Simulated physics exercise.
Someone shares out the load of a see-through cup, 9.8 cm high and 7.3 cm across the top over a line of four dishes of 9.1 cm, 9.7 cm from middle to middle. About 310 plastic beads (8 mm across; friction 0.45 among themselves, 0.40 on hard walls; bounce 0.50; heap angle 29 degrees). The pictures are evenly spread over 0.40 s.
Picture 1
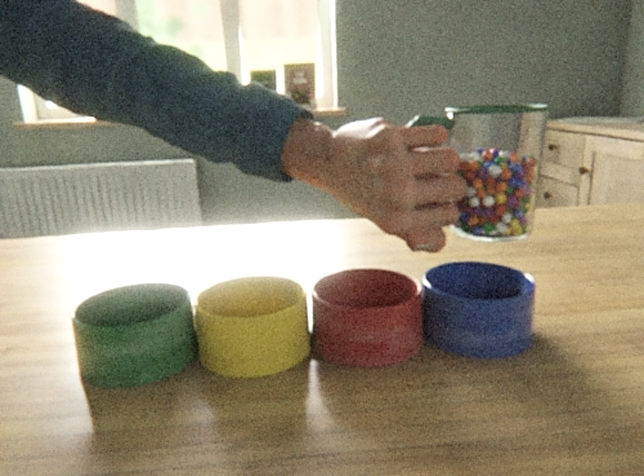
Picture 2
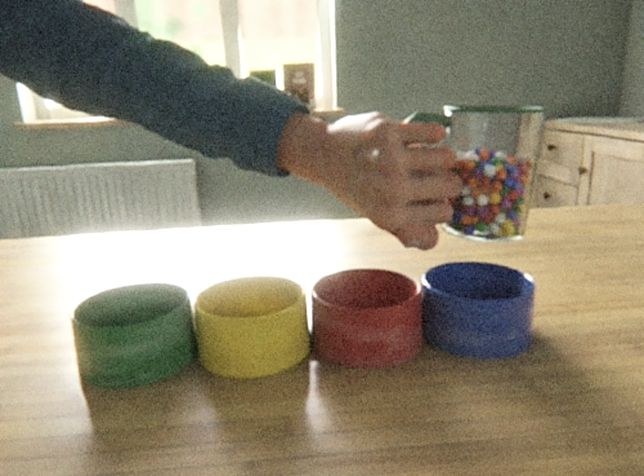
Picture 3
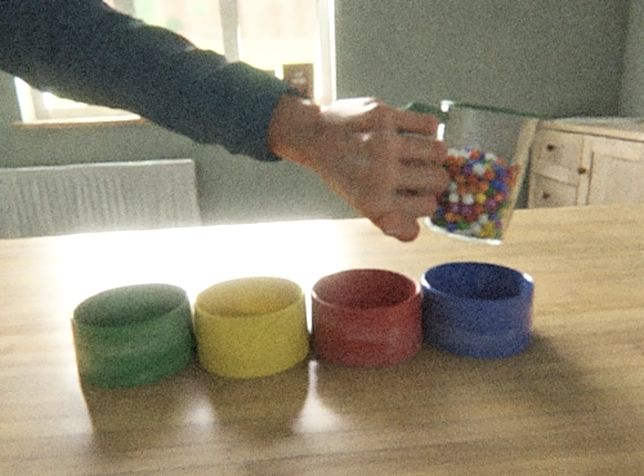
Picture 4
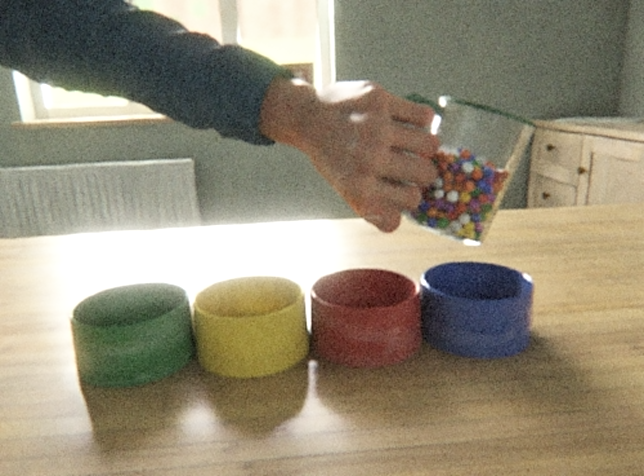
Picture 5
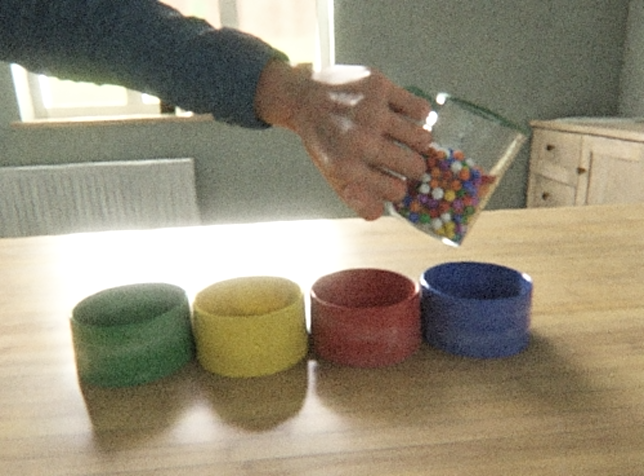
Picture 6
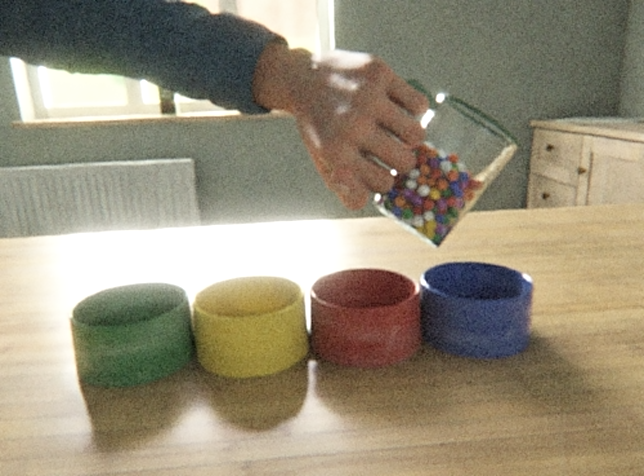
The clip shows a hand holding a clear cup of multicoloured beads above a wooden table with green, yellow, red and blue dishes in a row. The hand gradually tilts the cup rightward while moving it slightly left.
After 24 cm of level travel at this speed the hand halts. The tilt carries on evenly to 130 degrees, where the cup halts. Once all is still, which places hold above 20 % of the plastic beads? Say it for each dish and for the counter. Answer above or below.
Red dish: Above; blue dish: Below; green dish: Below; yellow dish: Below; on the counter: Below.
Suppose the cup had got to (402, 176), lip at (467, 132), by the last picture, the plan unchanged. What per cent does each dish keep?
Red 0, blue 0, green 0, yellow 100.
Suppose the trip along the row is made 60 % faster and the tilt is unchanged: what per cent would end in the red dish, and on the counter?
Red 10, counter 0.
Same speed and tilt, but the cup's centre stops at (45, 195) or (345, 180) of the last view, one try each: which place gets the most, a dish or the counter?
The winner: Red; red.
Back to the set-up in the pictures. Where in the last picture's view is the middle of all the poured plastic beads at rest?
Near (368, 315).
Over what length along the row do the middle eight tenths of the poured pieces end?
Roughly 6 cm.
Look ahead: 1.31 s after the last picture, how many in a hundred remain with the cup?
Roughly 0 per cent.
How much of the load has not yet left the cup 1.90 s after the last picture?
Roughly 0 per cent.
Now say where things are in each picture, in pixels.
Cup at (493, 171), tilt 0 degrees, lip at (541, 107), moved 0.0 cm; middle of the pieces at (486, 192); blue dish at (477, 280); red dish at (366, 287); yellow dish at (251, 295); green dish at (133, 303), in the first frame.
Cup at (488, 171), tilt 3 degrees, lip at (539, 109), moved 0.3 cm; middle of the pieces at (480, 192), in the second frame.
Cup at (477, 172), tilt 11 degrees, lip at (535, 117), moved 1.2 cm; middle of the pieces at (466, 192), in the third frame.
Cup at (465, 173), tilt 19 degrees, lip at (528, 126), moved 2.2 cm; middle of the pieces at (452, 191), in the fourth frame.
Cup at (453, 173), tilt 27 degrees, lip at (521, 136), moved 3.2 cm; middle of the pieces at (437, 190), in the fifth frame.
Cup at (441, 174), tilt 36 degrees, lip at (513, 147), moved 4.1 cm; middle of the pieces at (424, 189); blue dish at (475, 280); red dish at (364, 287); yellow dish at (249, 295); green dish at (131, 303), in the sixth frame.
Then, 0.79 s after the last picture, tilt 117 degrees; cup holds 75 %, red 20 %.
Then, 1.31 s after the last picture, tilt 130 degrees; cup holds 0 %, red 95 %, blue 5 %.
Then, 1.90 s after the last picture, tilt 130 degrees; cup holds 0 %, red 95 %, blue 5 %.
In the end, red 95 %, blue 5 %, green 0 %, yellow 0 %, counter 5 %.
